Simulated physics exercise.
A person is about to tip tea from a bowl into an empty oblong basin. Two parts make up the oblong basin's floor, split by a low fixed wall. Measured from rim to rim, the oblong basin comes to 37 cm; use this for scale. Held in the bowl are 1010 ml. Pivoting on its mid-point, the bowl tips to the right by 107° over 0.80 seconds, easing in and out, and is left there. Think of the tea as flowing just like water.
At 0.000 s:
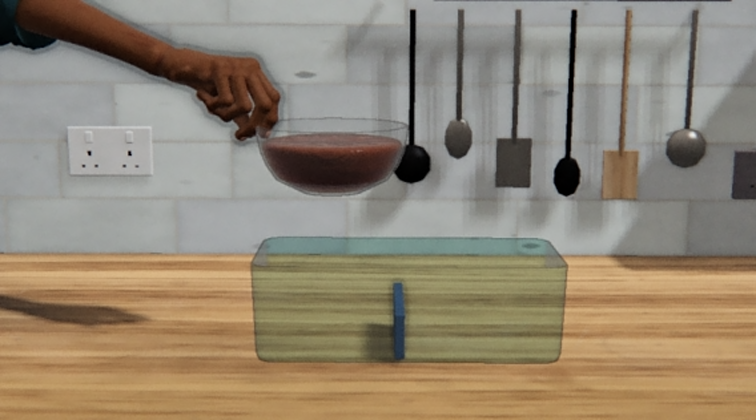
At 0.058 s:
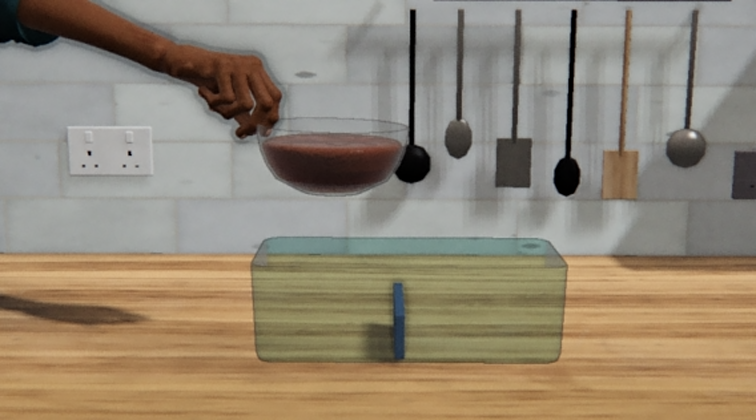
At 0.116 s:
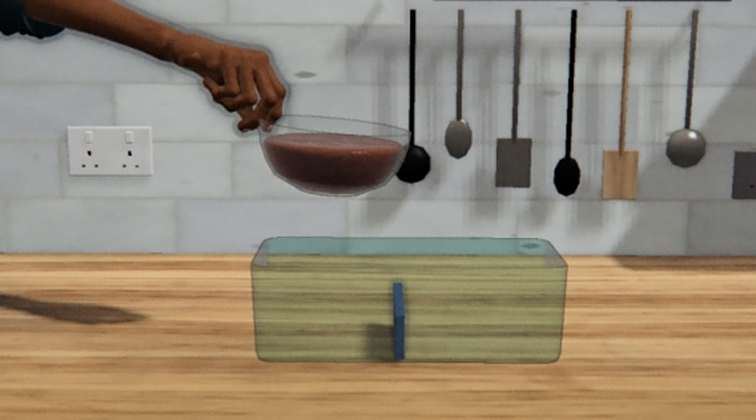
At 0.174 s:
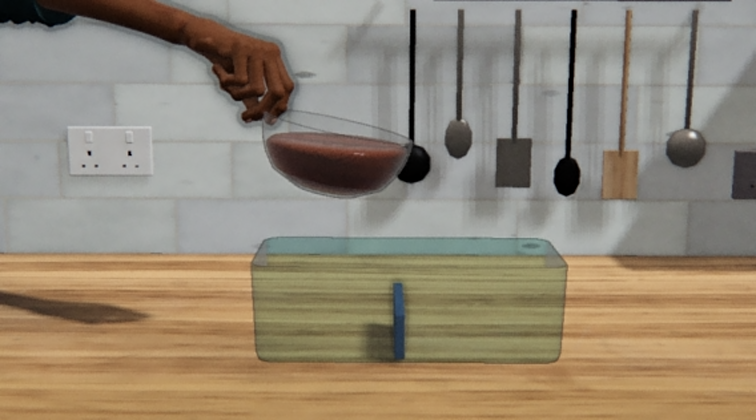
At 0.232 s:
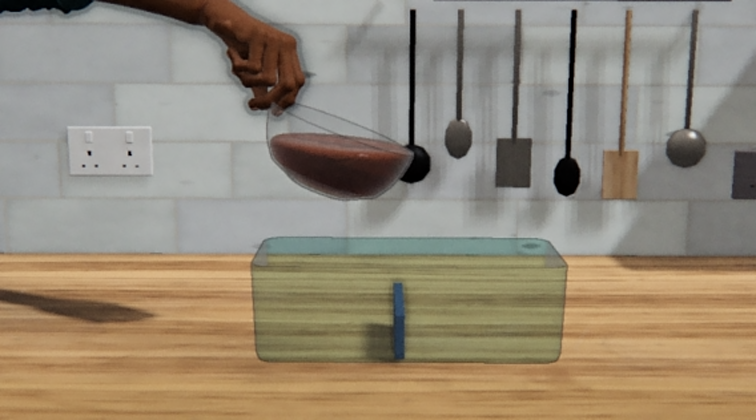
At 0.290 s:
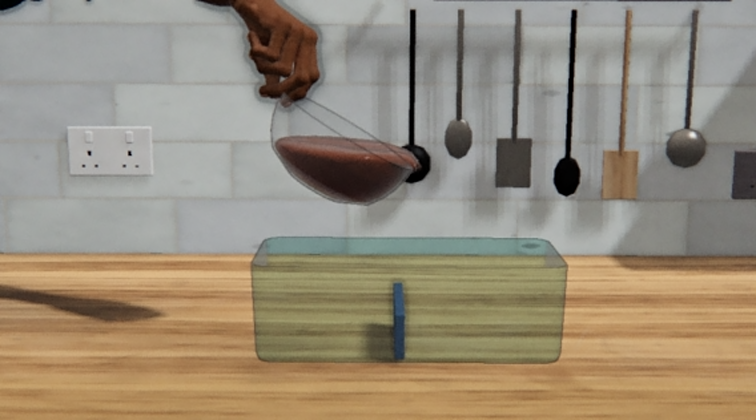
A hand tilts a glass bowl of reddish-brown liquid rightward above an empty oblong basin.
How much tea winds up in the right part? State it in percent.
About 81 per cent.
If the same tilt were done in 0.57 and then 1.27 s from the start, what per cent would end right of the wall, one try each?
In order, 70 and 90 per cent.
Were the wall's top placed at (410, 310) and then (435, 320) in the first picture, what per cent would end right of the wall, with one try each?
In order, 70 and 45 per cent.
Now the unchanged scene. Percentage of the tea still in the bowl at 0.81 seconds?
Share remaining: Approx. 0 %.
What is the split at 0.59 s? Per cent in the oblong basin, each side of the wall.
Some 0 per cent left and 60 right.
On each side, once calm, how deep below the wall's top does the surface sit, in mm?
I'd say some 48 mm on the left and some 26 mm on the right.
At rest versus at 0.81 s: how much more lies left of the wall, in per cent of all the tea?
That amounts to roughly 2 per cent of the whole.
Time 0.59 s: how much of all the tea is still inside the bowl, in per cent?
Fraction remaining: Approx. 16 per cent.
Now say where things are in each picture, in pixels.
Tilt 0°; pouring edge (407, 127); surface from (262, 141) to (403, 142); the oblong basin's rim runs from (258, 253) to (557, 254); the wall's top is at (399, 299), in the first frame.
Tilt 1°; pouring edge (408, 129); surface from (262, 140) to (404, 143), in the second frame.
Tilt 5°; pouring edge (410, 134); surface from (264, 139) to (404, 145), in the third frame.
Tilt 12°; pouring edge (411, 143); surface from (267, 137) to (408, 148), in the fourth frame.
Tilt 21°; pouring edge (412, 155); surface from (271, 137) to (412, 150), in the fifth frame.
Tilt 31°; pouring edge (411, 170); surface from (275, 140) to (404, 158); 5 per cent is over the edge, in the sixth frame.
After 0.59 s the tilt is 90° and 15 per cent is still to pour, 0 is left of the wall and 61 right of it.
After 0.81 s the tilt is 107° and 0 per cent is still to pour, 16 is left of the wall and 81 right of it.
After 1.05 s the tilt is 107° and 0 per cent is still to pour, 18 is left of the wall and 81 right of it.
After 1.30 s the tilt is 107° and 0 per cent is still to pour, 18 is left of the wall and 81 right of it.
In the end 18 per cent lies left of the wall, 81 right of it and 1 outside.
